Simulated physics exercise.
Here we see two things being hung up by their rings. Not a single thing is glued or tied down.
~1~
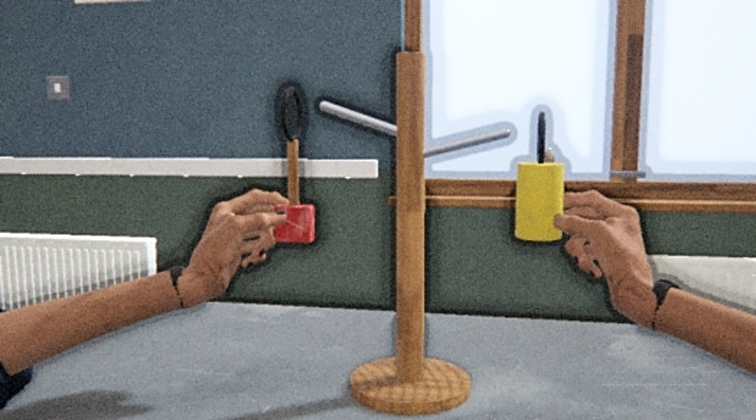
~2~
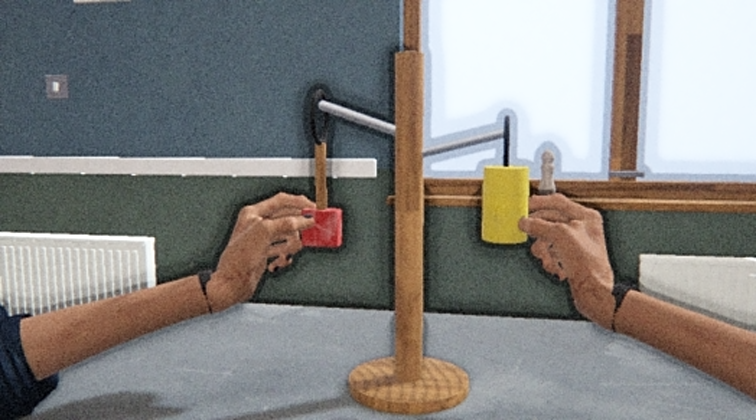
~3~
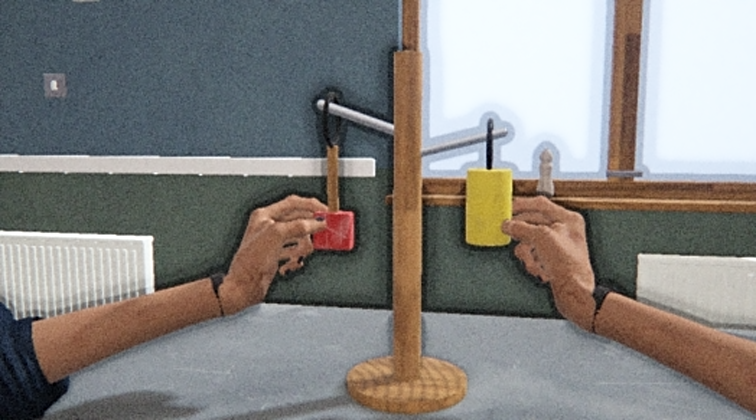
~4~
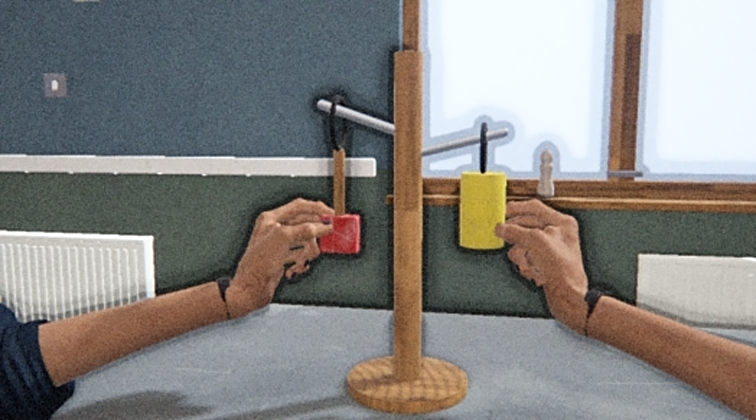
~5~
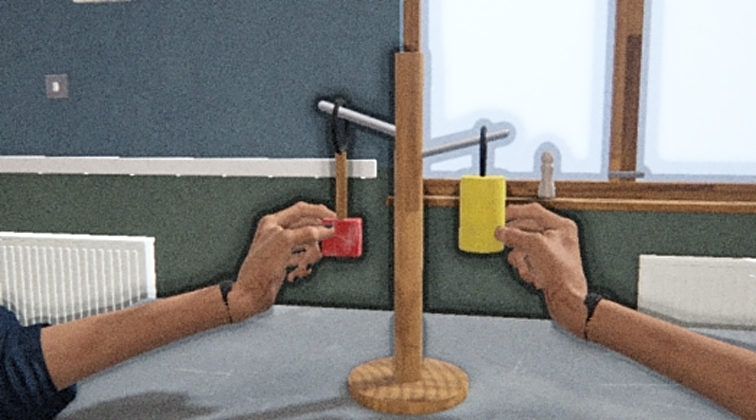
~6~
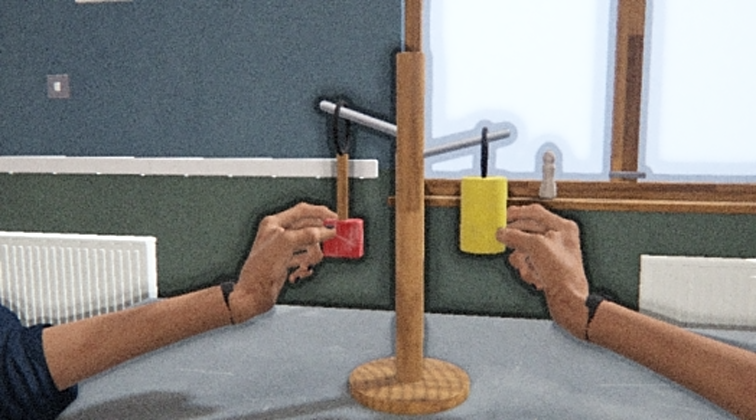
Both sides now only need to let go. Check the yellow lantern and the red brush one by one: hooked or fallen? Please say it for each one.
Seen one by one - yellow lantern: Hooked, red brush: Hooked.
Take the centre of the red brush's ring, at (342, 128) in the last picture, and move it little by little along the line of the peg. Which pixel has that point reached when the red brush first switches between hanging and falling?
Critical pixel: Roughly (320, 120).
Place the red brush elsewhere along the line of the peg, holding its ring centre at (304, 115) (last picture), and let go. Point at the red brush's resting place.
It'd wind up at about (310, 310) in the last view.
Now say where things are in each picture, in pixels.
In the first picture, still on the way; yellow lantern (540, 174); red brush (293, 165); peg stand (413, 227).
In the second picture, still on the way; red brush (321, 168); peg stand (411, 226).
In the third picture, still on the way; yellow lantern (489, 180); peg stand (410, 226).
In the fourth picture, still on the way; red brush (339, 174); peg stand (410, 226).
In the fifth picture, still on the way; yellow lantern (483, 187); peg stand (411, 227).
In the sixth picture, in place, still held; yellow lantern (484, 188); red brush (342, 179); peg stand (412, 227).
Then, 0.22 s after the last picture, yellow lantern at rest near (484, 189); red brush at rest near (342, 180).
At rest, the yellow lantern stays on its peg, near (485, 189); the red brush stays on its peg, near (342, 180).
